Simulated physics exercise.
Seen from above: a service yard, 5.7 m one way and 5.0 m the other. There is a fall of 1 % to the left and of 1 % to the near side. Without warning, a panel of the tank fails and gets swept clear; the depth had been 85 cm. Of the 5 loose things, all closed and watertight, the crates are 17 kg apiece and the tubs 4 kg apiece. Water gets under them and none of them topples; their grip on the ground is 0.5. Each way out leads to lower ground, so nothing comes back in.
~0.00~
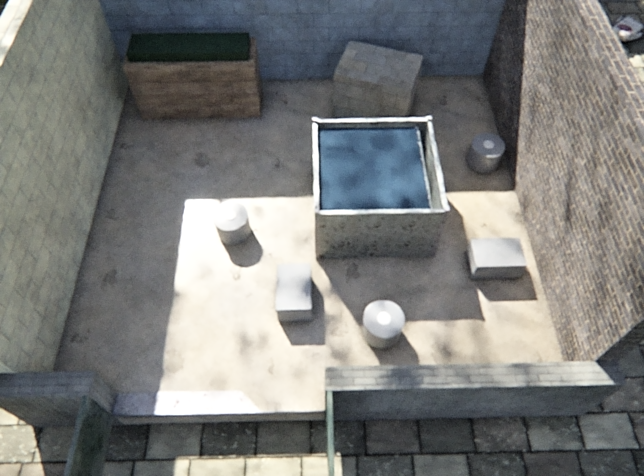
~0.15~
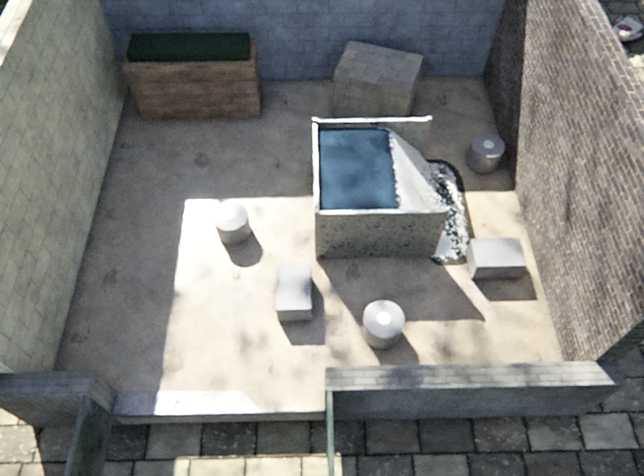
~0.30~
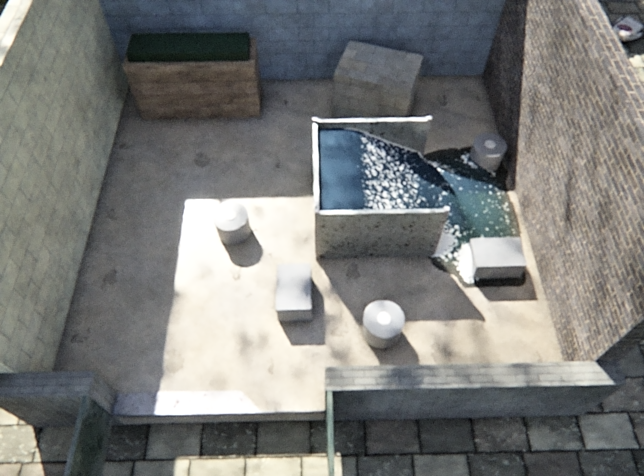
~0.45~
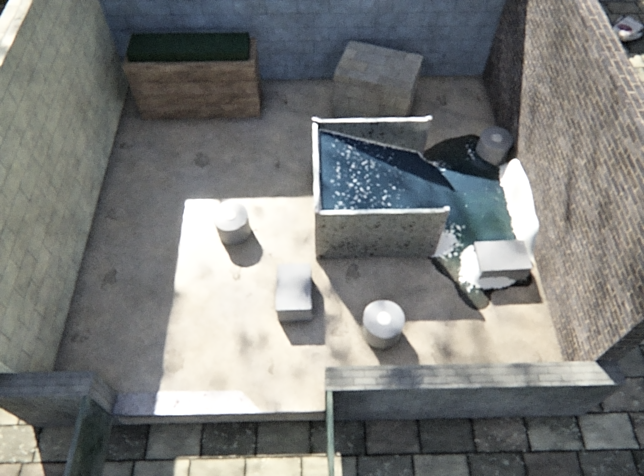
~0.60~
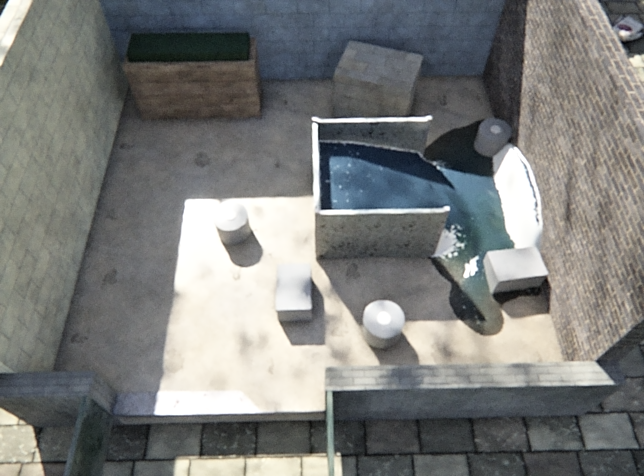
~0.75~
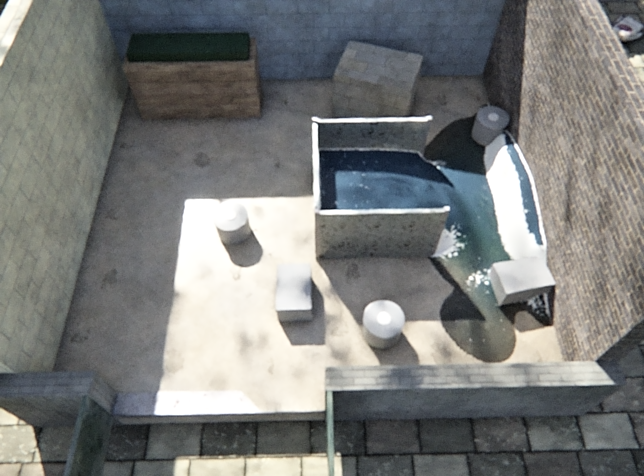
In a walled service yard seen from above, the right side of a square water tank gives way and water rushes out to the right-hand wall, then spreads toward the near side, shifting a tub slightly and pushing a crate nearer.
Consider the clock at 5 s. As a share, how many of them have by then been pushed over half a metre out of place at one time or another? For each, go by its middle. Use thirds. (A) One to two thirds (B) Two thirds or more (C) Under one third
Two thirds or more (B).
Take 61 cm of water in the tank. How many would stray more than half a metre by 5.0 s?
Under that setup the answer is 4.
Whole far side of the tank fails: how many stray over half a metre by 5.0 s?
Count: 2.
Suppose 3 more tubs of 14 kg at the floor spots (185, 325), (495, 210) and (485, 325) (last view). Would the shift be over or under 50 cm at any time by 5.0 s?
Check, in order - exceeded, exceeded, exceeded.
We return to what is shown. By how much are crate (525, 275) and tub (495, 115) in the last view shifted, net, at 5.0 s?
In that order: 450 cm, 60 cm.
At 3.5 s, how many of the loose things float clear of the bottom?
The count is 2.
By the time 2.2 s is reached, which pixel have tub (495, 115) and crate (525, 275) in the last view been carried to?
(410, 53) and (370, 325), roughly.
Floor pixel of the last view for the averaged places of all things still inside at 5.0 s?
I'd say about (257, 228) in the last view.
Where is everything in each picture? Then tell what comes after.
In the first picture, a tub at (489, 145) rests on the ground; a crate at (499, 252) rests on the ground; water covers 1.9 m2; 0 of 5 have shifted.
In the second picture, a tub at (489, 145) rests on the ground; a crate at (499, 252), on the bottom; 2.8 m2 under water; 0 of 5 have shifted.
In the third picture, a tub at (490, 144), on the bottom; a crate at (499, 252), on the bottom; 3.9 m2 under water; 0 of 5 have shifted.
In the fourth picture, a tub at (497, 138) rests on the ground, 16 cm from its start; a crate at (504, 255), on the bottom, 7 cm from its start; 4.7 m2 under water; 2 of 5 have shifted.
In the fifth picture, a tub at (496, 130), afloat, 25 cm from its start; a crate at (518, 263), on the bottom, 25 cm from its start; water covers 5.3 m2; 2 of 5 have shifted.
In the sixth picture, a tub at (493, 117), afloat, 43 cm from its start; a crate at (524, 274) rests on the ground, 39 cm from its start; 5.9 m2 under water; 2 of 5 have shifted.
After 1.1 s 2 of 5 are over 50 cm from their spots; 0 afloat.
After 2.2 s 3 of 5 are over 50 cm from their spots; 1 afloat.
After 3.5 s 4 of 5 are over 50 cm from their spots; 2 afloat.
After 5.0 s 5 of 5 are over 50 cm from their spots, and 5 have been at some point; 2 afloat.
